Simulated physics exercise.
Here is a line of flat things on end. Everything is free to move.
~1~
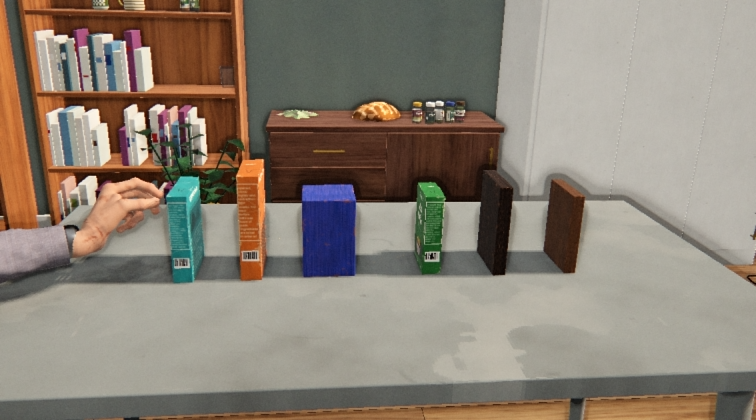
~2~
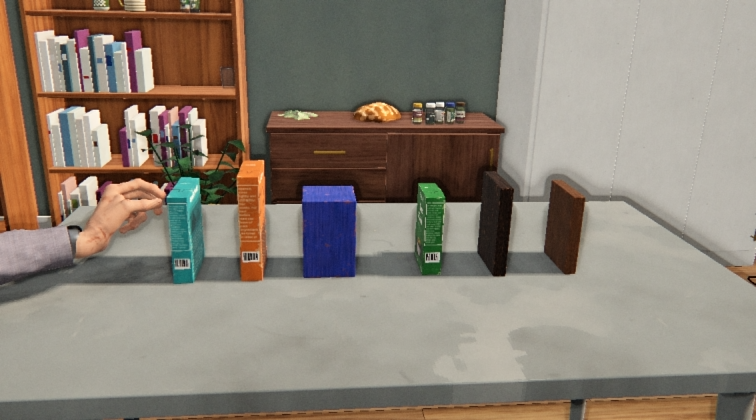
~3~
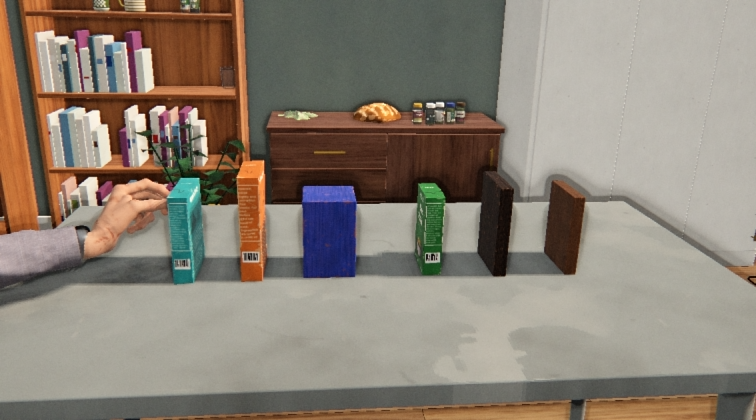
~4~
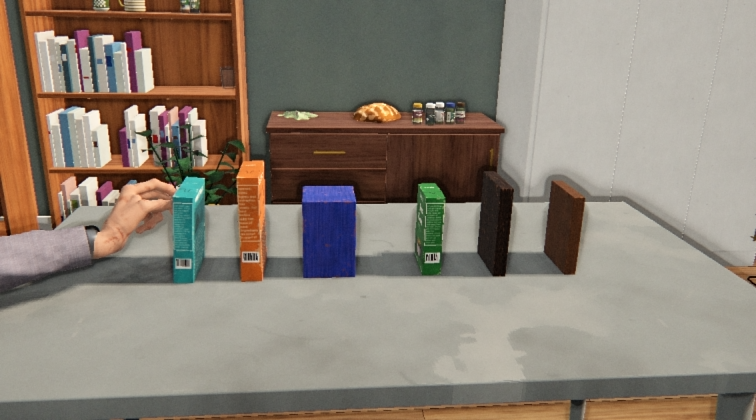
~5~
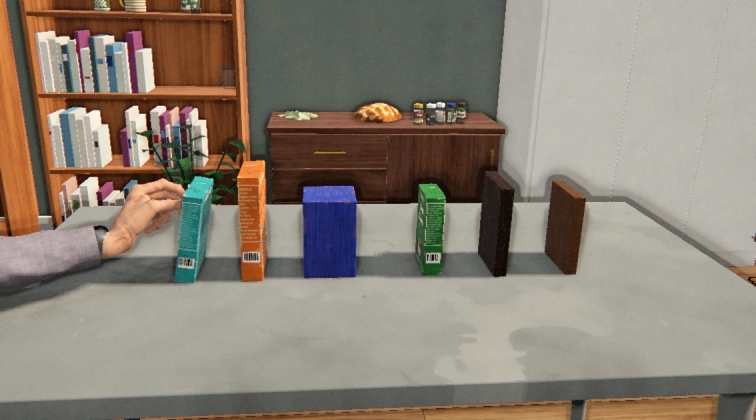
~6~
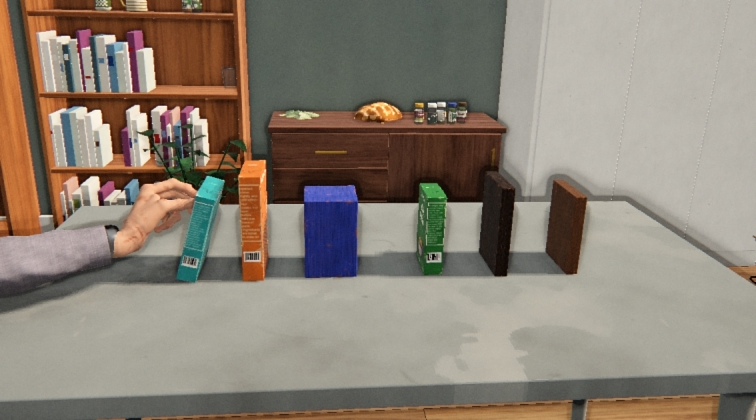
To begin with, six flat objects stand upright in a spaced row across a grey table, with a hand at the turquoise packet on the left end. The hand pushes the packet's top rightward, and it leans gradually toward the orange packet while the others stay standing.
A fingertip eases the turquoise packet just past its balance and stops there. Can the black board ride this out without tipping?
The black board is still upright.
Then, 0.30 s on from there, turquoise packet 53° over; orange packet turned 22° from how it was put.
Then, 1.70 s on from there, turquoise packet 90° over; orange packet turned 16° from how it was put.
In the end, moved from the start, orange packet; the other 3 unmoved. At the end, from the last picture's camera, black board near (496, 223).
